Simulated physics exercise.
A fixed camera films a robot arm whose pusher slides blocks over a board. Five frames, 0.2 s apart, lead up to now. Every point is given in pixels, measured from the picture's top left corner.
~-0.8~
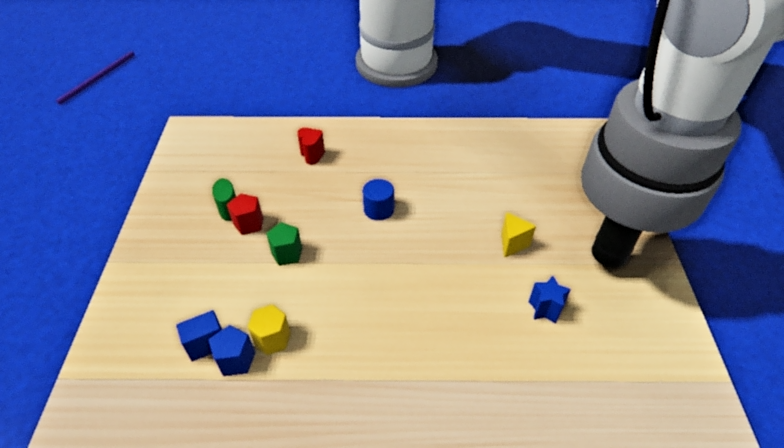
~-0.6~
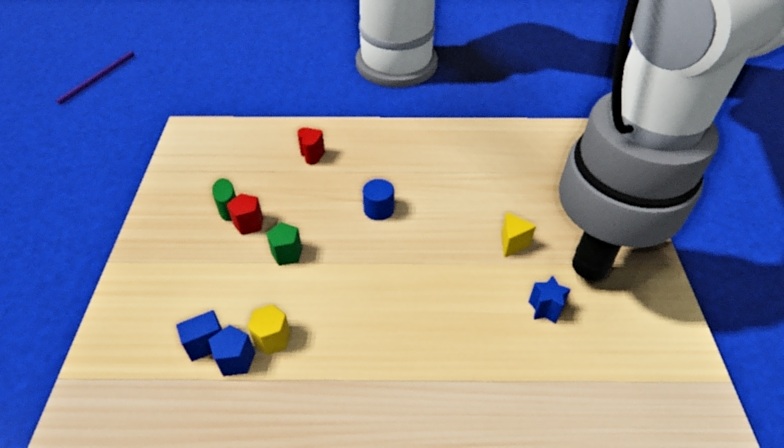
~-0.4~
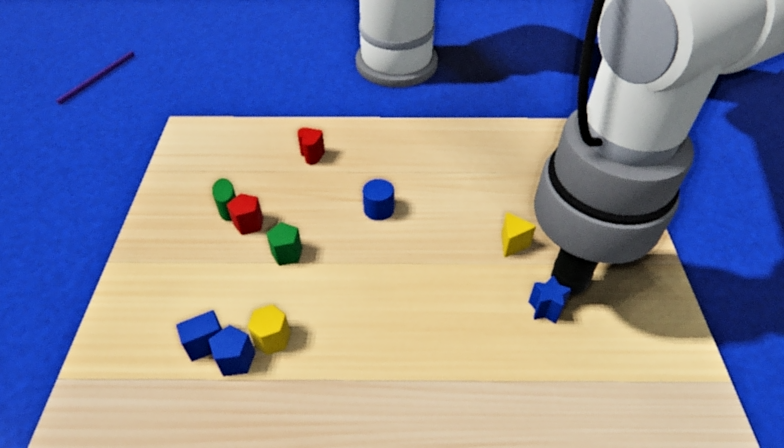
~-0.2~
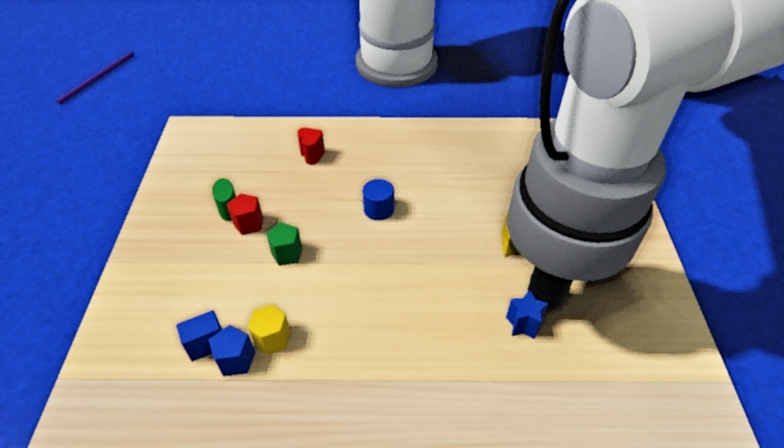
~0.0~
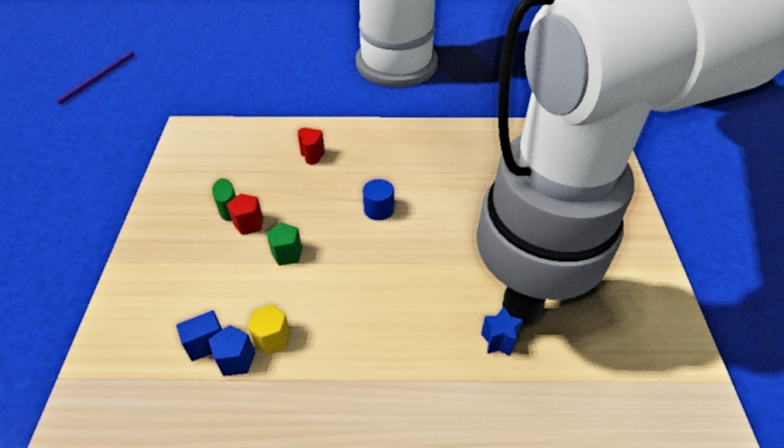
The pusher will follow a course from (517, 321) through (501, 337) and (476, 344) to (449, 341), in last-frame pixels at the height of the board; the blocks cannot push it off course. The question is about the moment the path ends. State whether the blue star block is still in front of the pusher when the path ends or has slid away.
The blue star block slips off.
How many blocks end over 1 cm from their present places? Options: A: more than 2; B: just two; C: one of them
That would be C.
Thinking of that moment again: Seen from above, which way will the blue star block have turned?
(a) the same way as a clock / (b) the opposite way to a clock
The correct letter is b.
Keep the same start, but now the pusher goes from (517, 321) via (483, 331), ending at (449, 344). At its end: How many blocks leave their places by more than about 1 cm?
The push will move one block.
What follows on the original path. Halfway along, pusher (492, 332); blue star block (475, 347).
At the end, pusher (451, 331); blue star block (457, 355), turned 40° anticlockwise; yellow triangle still.
